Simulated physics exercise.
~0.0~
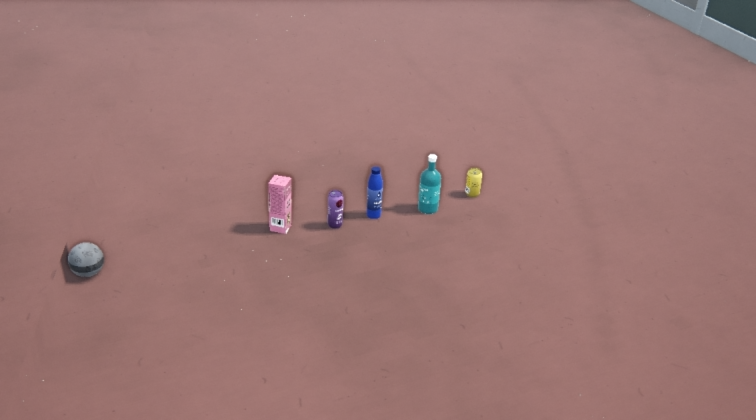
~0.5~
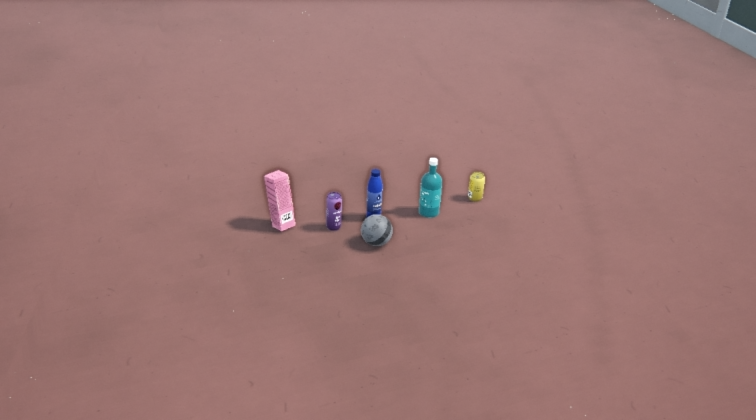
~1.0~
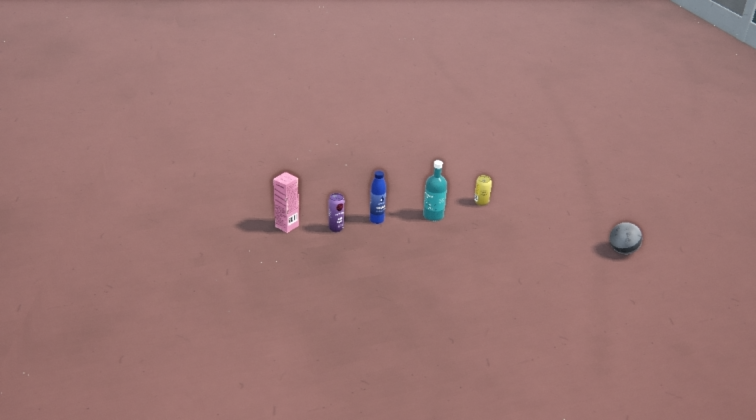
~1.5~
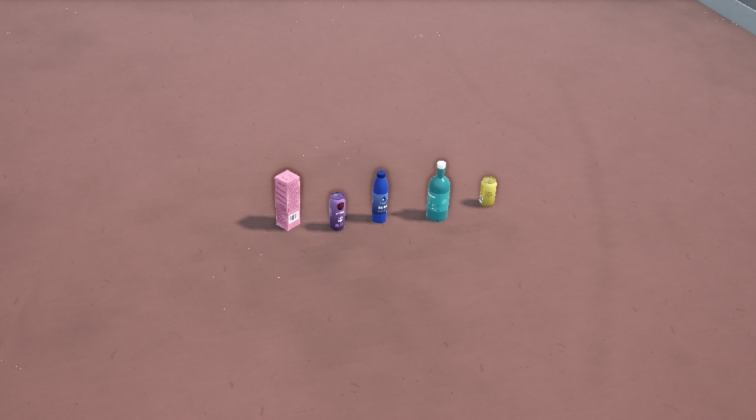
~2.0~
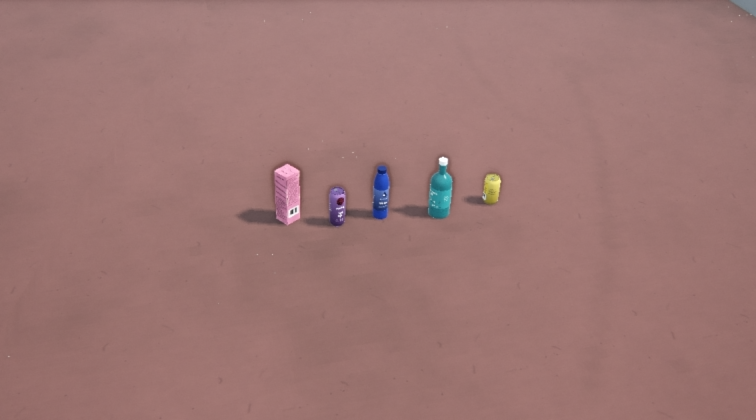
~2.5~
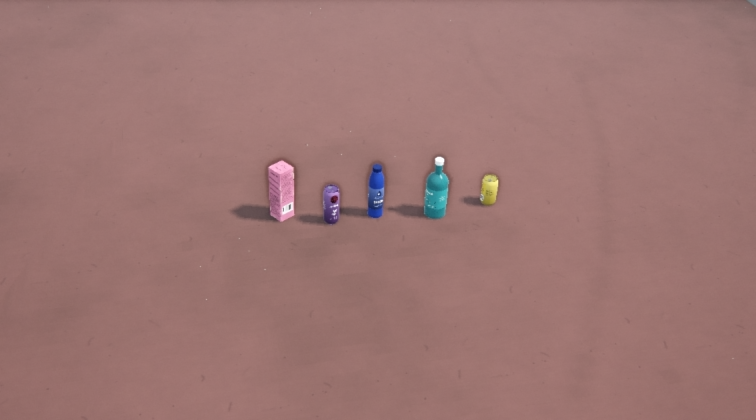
On a reddish-brown floor, a grey ball rolled from the left past the front of a pink carton, a purple can, a blue bottle, a turquoise bottle and a yellow can, then went out of view on the right, leaving all five standing.
